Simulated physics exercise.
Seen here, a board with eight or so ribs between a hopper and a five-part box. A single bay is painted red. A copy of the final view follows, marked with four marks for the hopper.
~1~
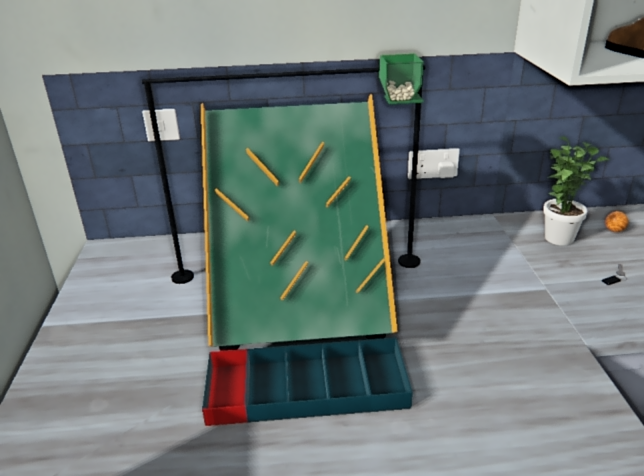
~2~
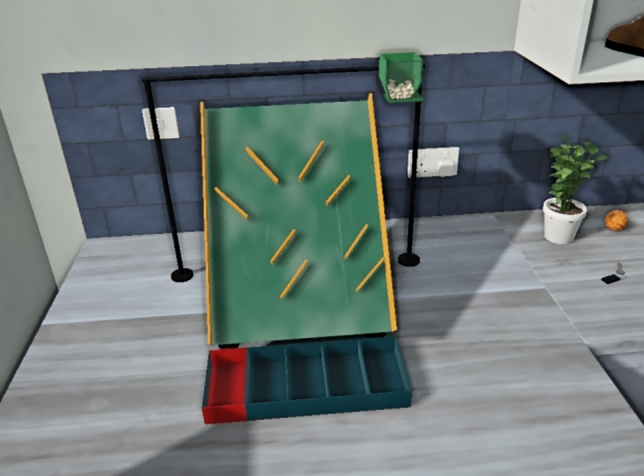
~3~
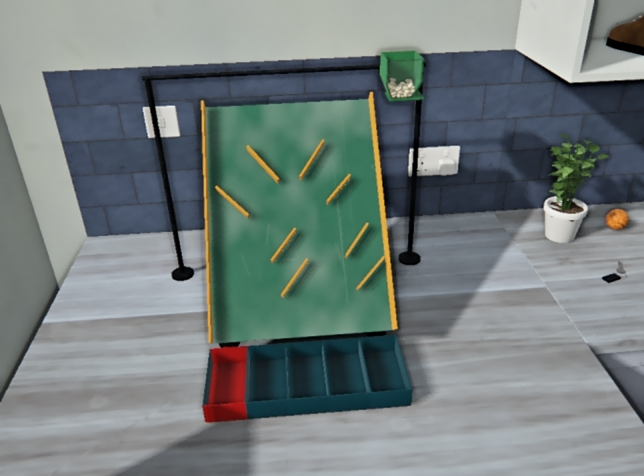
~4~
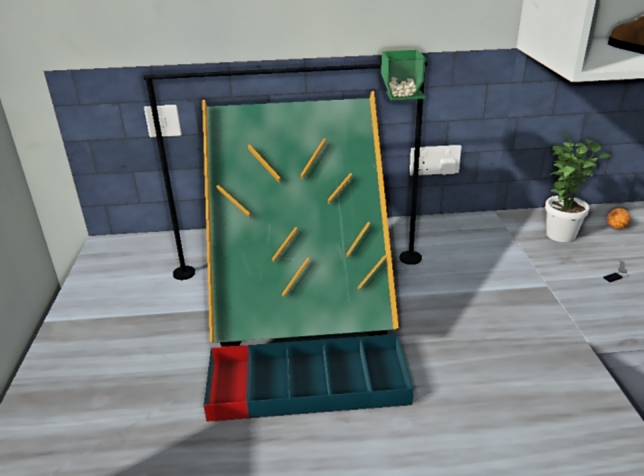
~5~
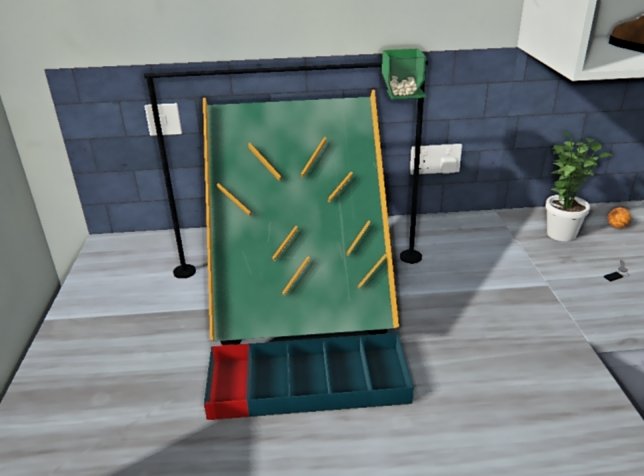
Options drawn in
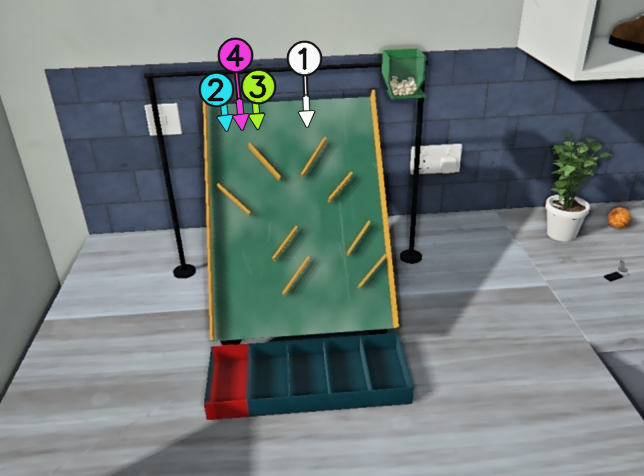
On a pale wood-grain counter, a green sloped board with orange ribs stood behind a five-part box with one red bay, below a small hopper of white beans, and nothing noticeably moved.
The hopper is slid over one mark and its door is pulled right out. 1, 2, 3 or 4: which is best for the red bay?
It is 1.
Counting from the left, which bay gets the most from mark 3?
It is the fourth one.
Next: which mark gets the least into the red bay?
Mark 3.
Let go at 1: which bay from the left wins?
The first.
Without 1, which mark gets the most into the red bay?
That is mark 2.
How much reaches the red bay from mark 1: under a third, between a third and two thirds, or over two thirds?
It is over two thirds.
On the marked copy, mark 1 meets the board at (307, 121); mark 2 meets the board at (226, 125); mark 3 meets the board at (257, 123); mark 4 meets the board at (241, 124).
With 1, the larger part in the red bay, about a tenth in other bays.
With 2, roughly half in the red bay, roughly a third in other bays.
With 3, about a tenth in the red bay, almost all in other bays.
With 4, roughly a third in the red bay, roughly two thirds in other bays.
